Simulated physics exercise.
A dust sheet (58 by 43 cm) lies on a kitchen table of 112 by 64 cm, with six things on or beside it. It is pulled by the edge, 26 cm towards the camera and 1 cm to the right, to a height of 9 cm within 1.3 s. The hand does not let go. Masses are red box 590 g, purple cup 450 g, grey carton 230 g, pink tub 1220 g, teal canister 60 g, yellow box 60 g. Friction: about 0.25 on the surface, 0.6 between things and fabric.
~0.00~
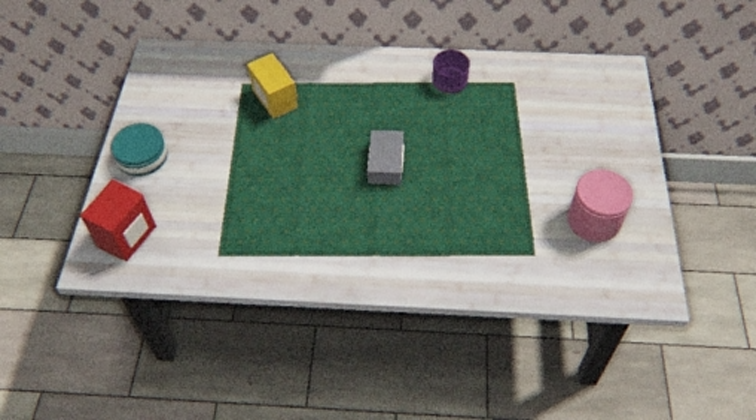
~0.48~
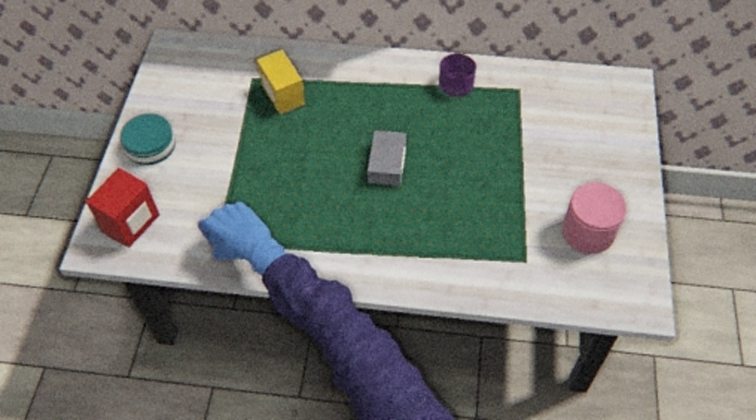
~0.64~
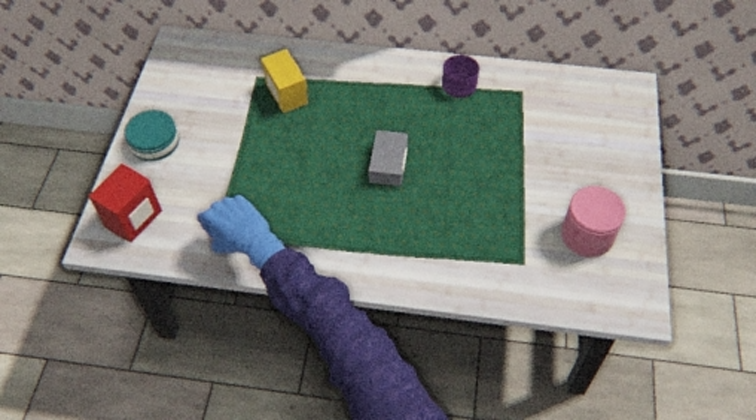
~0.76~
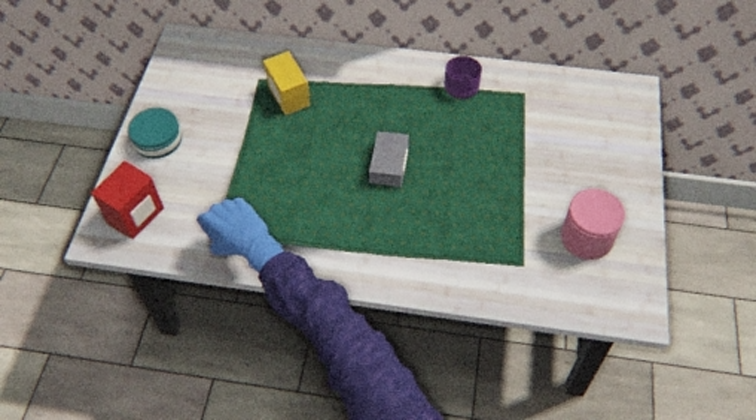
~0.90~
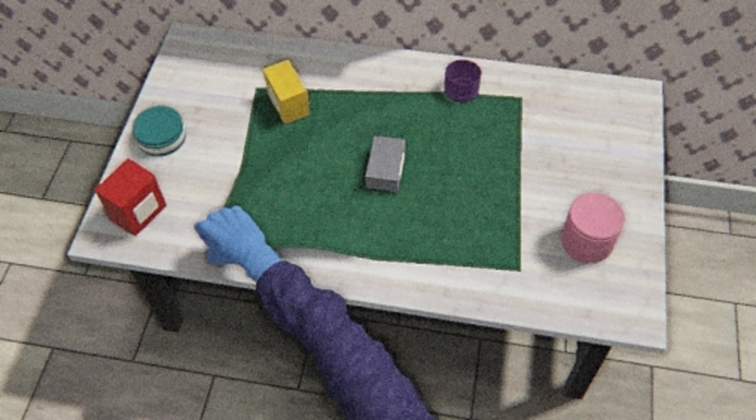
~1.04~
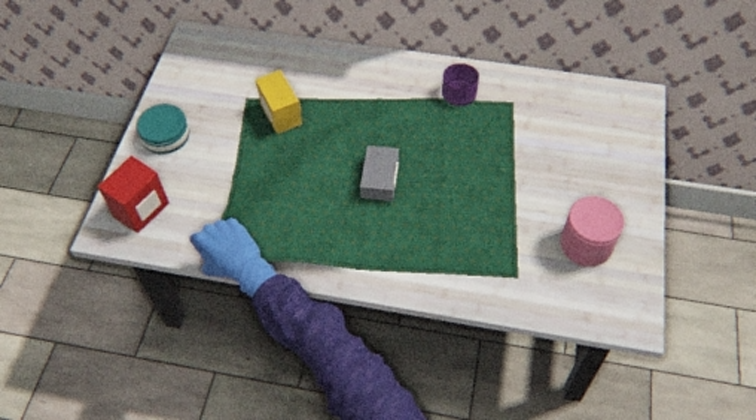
A gloved hand grips the green cloth, then drags it slightly nearer, carrying two boxes along.
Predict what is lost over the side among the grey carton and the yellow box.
In order: The grey carton stays on; the yellow box keeps to the top.
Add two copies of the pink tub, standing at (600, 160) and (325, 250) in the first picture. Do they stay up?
In that order: Stays on, goes over.
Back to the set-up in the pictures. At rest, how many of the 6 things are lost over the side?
0 of them.
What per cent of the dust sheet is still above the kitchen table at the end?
Some 75 per cent of it.
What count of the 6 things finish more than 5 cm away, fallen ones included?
That makes 2.
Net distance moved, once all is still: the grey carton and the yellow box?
Grey carton 20 cm, yellow box 30 cm.
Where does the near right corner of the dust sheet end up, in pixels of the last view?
Near (493, 312).
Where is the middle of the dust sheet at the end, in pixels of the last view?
Near (319, 239).
At 1.3 s, 95 % of the dust sheet is still over the top; yellow box 15 cm off its start, grey carton 10 cm off its start, purple cup 4 cm off its start.
At 1.5 s, 90 % of the dust sheet is still over the top; yellow box 23 cm off its start, grey carton 15 cm off its start, purple cup 4 cm off its start.
At 1.7 s, 80 % of the dust sheet is still over the top; yellow box 29 cm off its start at (206, 160), grey carton 20 cm off its start at (331, 221), purple cup 4 cm off its start at (452, 80).
At 1.9 s, 75 % of the dust sheet is still over the top; yellow box 30 cm off its start, grey carton 21 cm off its start, purple cup 4 cm off its start.
At 3.5 s, 75 % of the dust sheet is still over the top; yellow box 30 cm off its start at (204, 167), grey carton 21 cm off its start at (326, 227), purple cup 4 cm off its start at (452, 80).
